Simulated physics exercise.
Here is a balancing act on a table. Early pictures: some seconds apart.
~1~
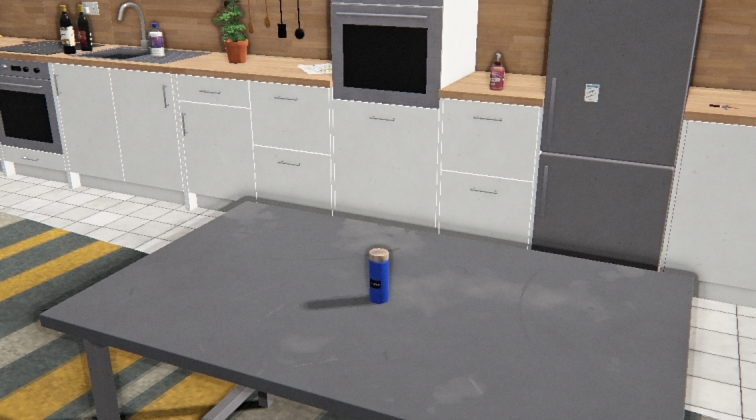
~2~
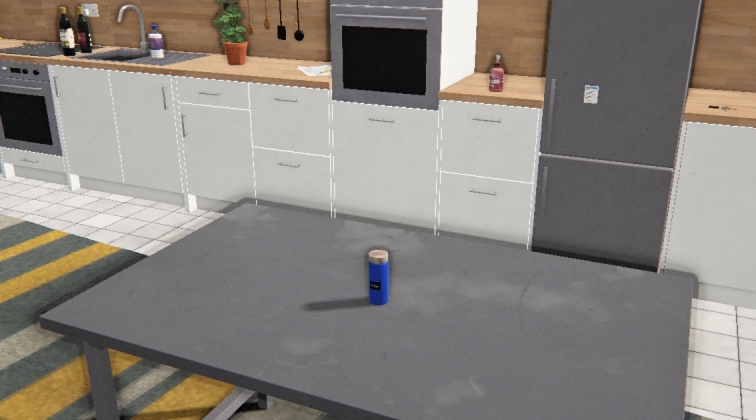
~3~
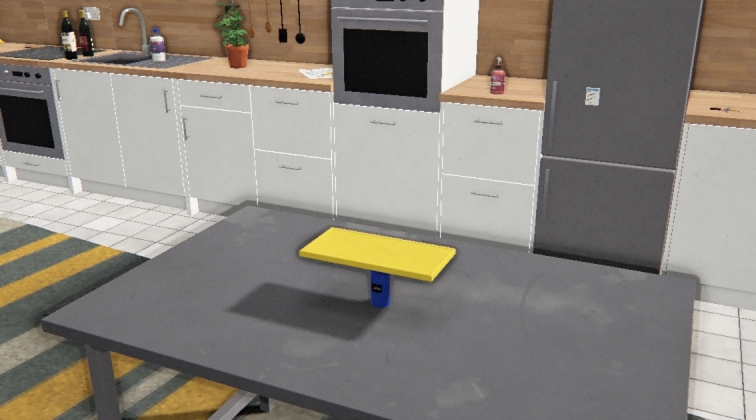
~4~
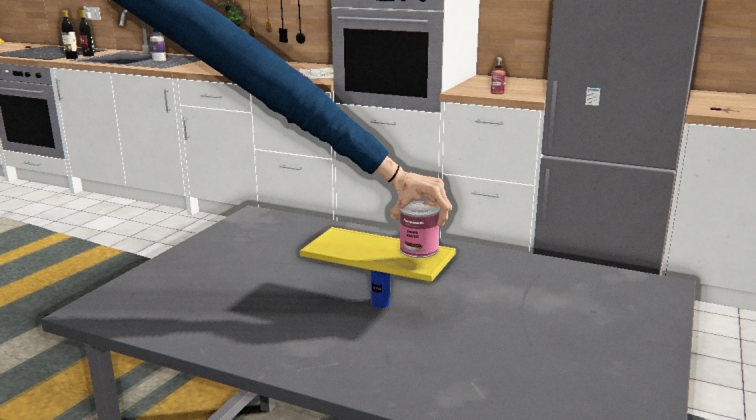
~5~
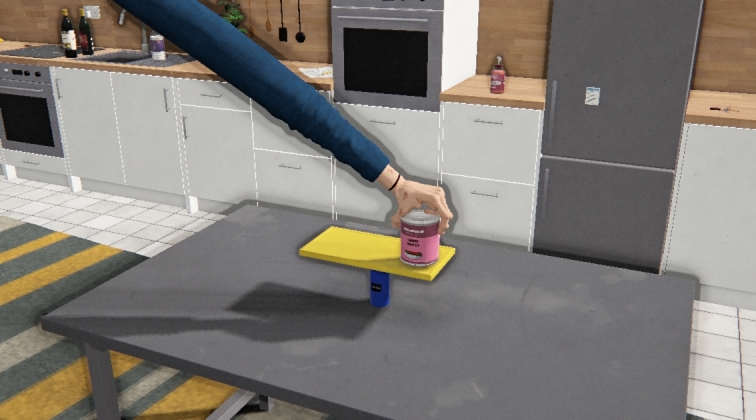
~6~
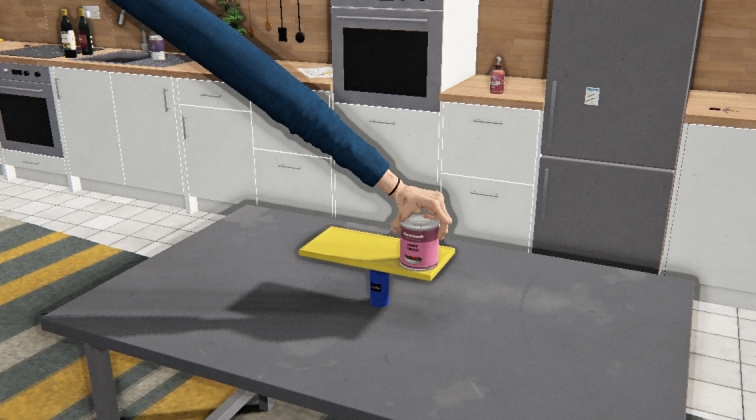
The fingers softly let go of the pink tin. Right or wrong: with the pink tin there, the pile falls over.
Right, it falls over.
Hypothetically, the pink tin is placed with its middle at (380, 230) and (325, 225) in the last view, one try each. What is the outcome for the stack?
It stays steady first and tips over second.
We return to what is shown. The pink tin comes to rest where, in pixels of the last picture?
Near (451, 316).
Then, 0.30 s later than the last frame, pink tin now fallen; yellow lid tilted by 39°.
Then, 0.50 s later than the last frame, yellow lid tilted by 60°; blue shaker tilted by 5°.
Then, 0.70 s later than the last frame, yellow lid now fallen; blue shaker tilted by 68°.
Then, 0.80 s later than the last frame, blue shaker now fallen.
When it is over, fallen, pink tin, yellow lid and blue shaker. End places, in pixels of the last picture, pink tin near (451, 316). The stack gives way.
